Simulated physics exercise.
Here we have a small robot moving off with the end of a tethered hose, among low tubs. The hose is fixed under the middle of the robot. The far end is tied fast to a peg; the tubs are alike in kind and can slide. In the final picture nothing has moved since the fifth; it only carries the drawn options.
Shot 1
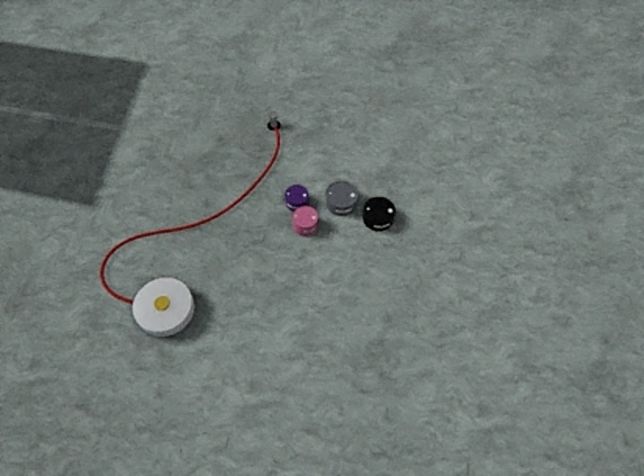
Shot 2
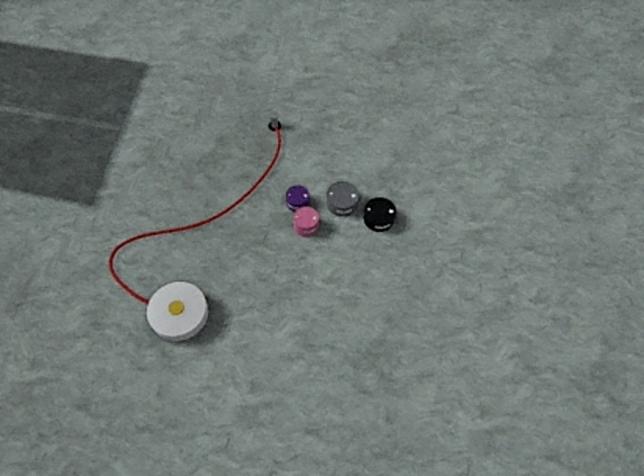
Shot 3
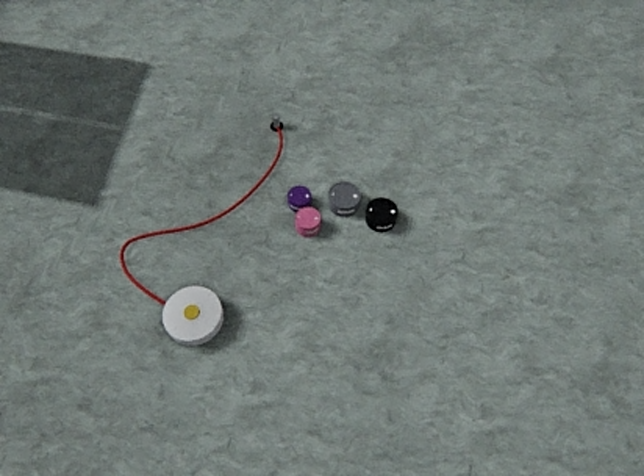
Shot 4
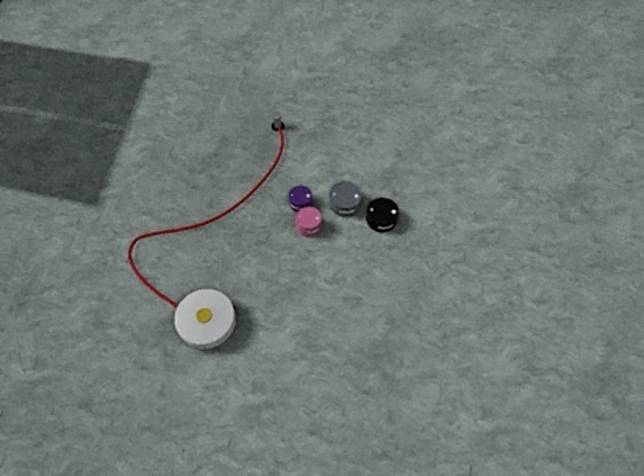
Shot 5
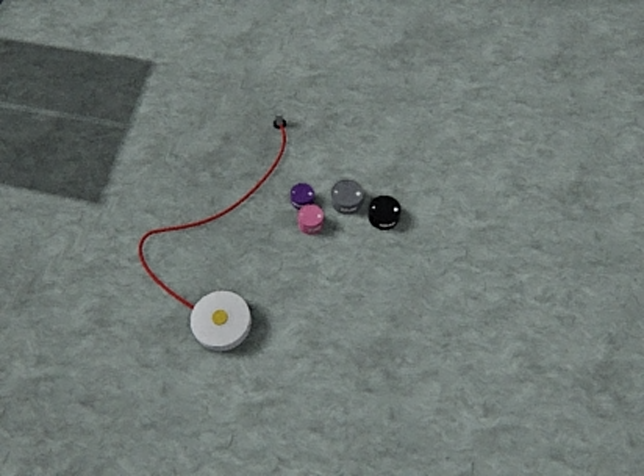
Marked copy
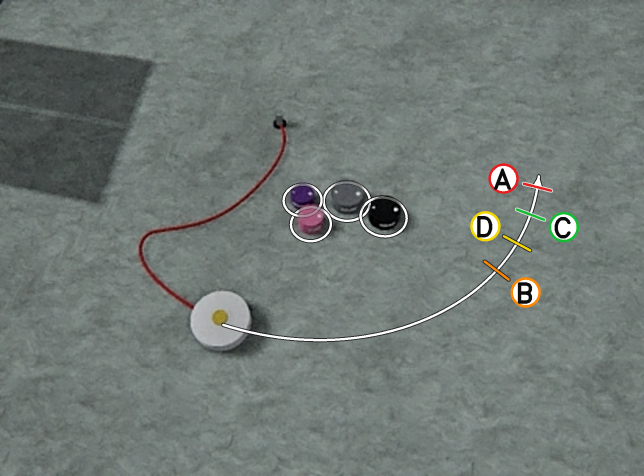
A round white robot moves slowly right, trailing a red hose tied to a peg.
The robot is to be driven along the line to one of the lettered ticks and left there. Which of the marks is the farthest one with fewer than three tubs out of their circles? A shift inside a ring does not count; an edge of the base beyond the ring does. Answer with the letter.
It can go as far as C.
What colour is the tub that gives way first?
Pink.
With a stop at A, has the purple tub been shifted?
Yes.
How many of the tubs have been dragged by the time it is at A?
Four.
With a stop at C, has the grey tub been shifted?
By then, no.
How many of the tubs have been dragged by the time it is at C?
By then, two.
On the copy, A at (537, 187); B at (497, 270); C at (530, 215); D at (517, 243); the route from (223, 325) via (444, 311) to (539, 176).
On C. First, robot (358, 334).
Then, robot (480, 284).
Finally, robot (534, 210); pink tub (323, 207); purple tub (312, 190); two over the rings.
By contrast, A has four over the rings; B is within the limit but short; D is within the limit but short.
